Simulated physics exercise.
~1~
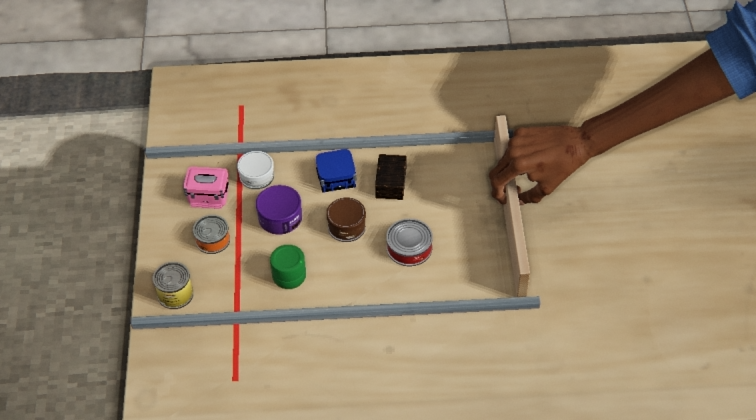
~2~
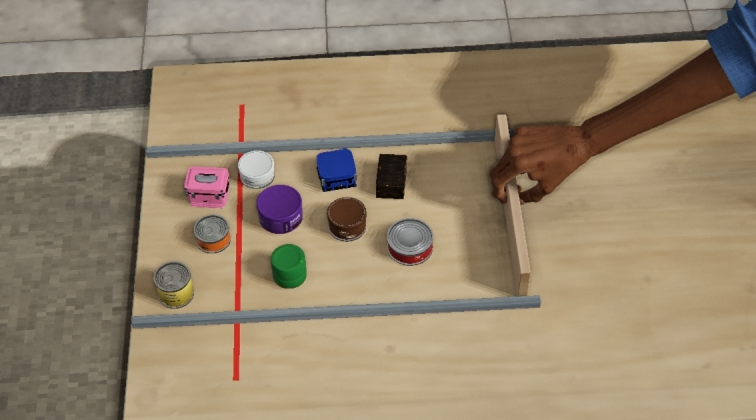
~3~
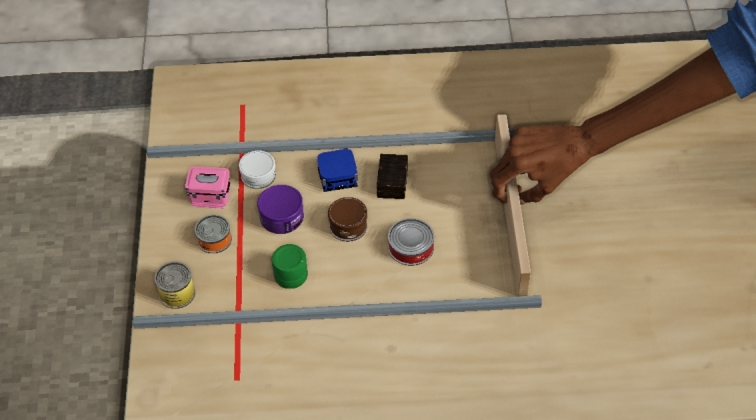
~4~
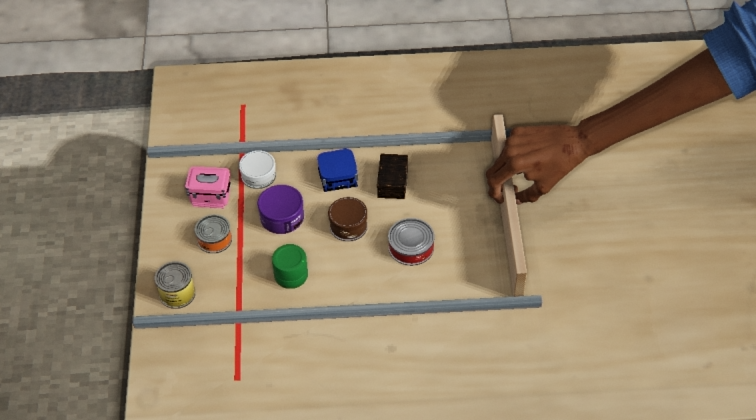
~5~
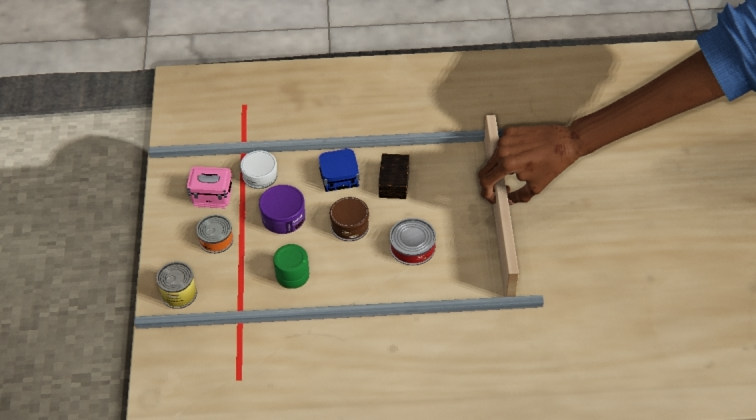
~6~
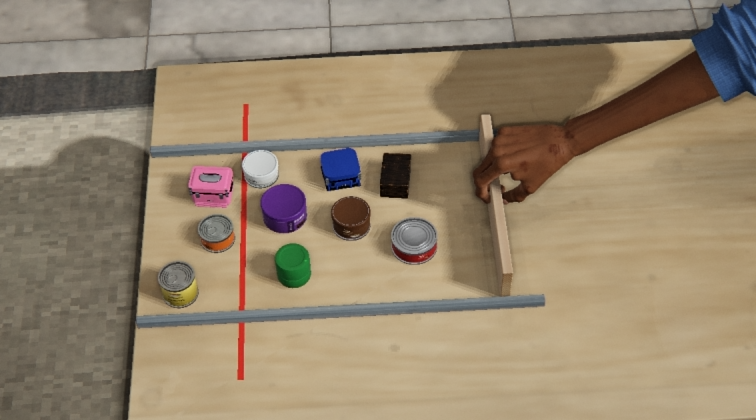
A hand slides a wooden board slightly left between two rails, behind ten small, still containers.
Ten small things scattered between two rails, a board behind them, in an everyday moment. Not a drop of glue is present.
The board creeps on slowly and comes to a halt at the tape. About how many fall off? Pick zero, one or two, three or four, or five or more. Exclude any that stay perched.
Zero fall off.
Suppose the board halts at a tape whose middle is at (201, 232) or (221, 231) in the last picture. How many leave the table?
Respectively 2 and 2.
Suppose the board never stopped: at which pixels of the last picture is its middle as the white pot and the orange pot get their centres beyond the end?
At (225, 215) for the white pot; at (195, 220) for the orange pot.
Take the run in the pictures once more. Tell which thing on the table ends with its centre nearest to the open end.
The one you want is the pink case.
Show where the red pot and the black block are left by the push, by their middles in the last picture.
In the last picture, roughly (220, 256) and (230, 185).
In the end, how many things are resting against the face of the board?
It's 4 of them.
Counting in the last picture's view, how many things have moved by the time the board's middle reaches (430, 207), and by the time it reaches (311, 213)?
At the first place 1, at the second 7.
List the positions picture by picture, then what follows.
Yellow pot (173, 286); pink case (207, 187); orange pot (212, 234); board (511, 204); tape (239, 231), in the first picture.
Pink case (208, 187); brown tin (347, 219), in the second picture.
Orange pot (213, 234); black block (392, 177), in the third picture.
Yellow pot (175, 285); green lid (290, 267), in the fourth picture.
Pink case (211, 187); white pot (259, 170), in the fifth picture.
Yellow pot (178, 285); pink case (212, 186); orange pot (217, 234); board (495, 203); tape (243, 230), in the sixth picture.
Soon after, none off yet; yellow pot at rest near (178, 285); pink case at rest near (212, 186); orange pot at rest near (217, 234).
At rest, the number that fall off is zero.
